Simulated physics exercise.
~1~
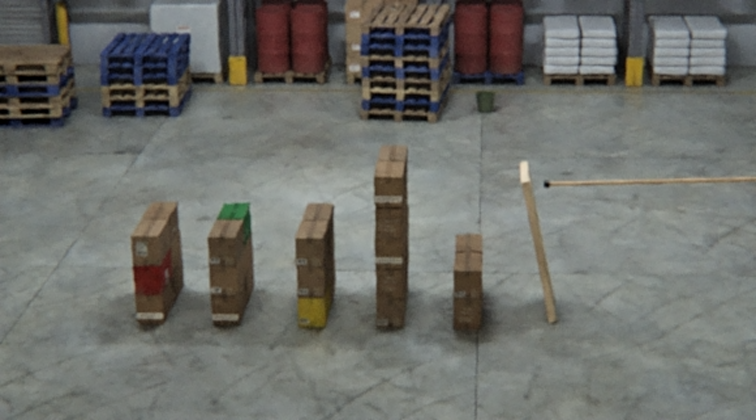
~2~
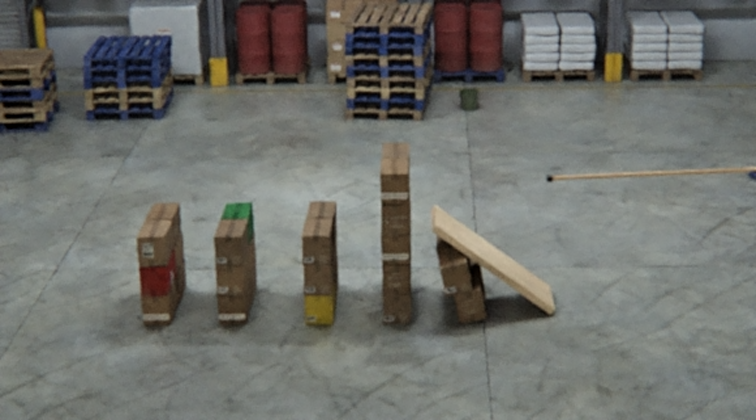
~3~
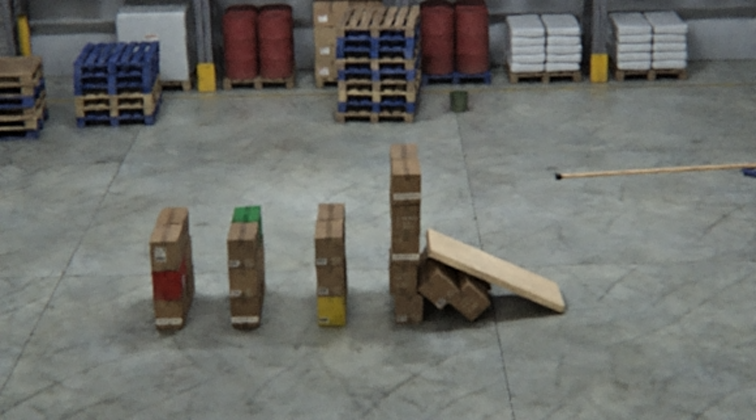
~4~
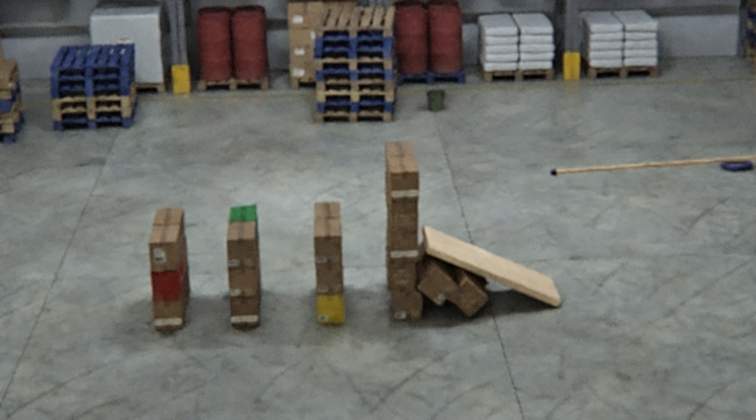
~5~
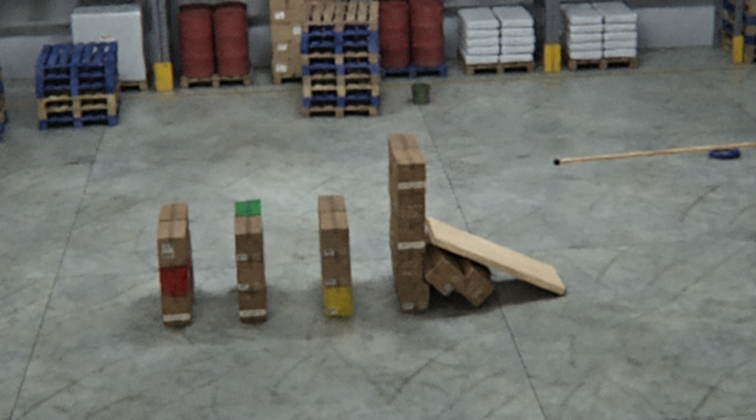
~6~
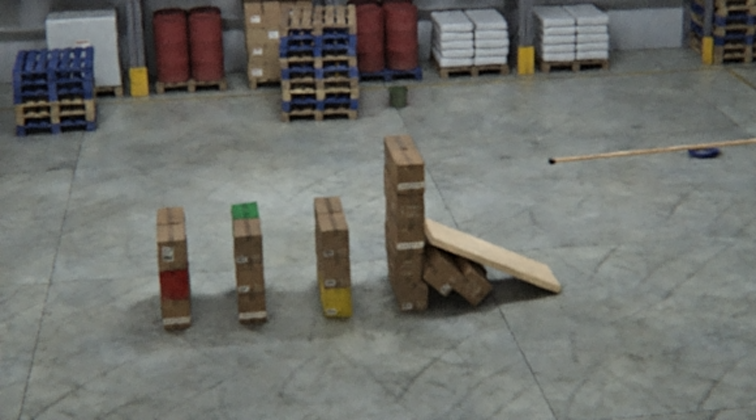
Warehouse floor with a wooden board tipping left onto a short carton stack, toppling it against a tall pile that stays standing.
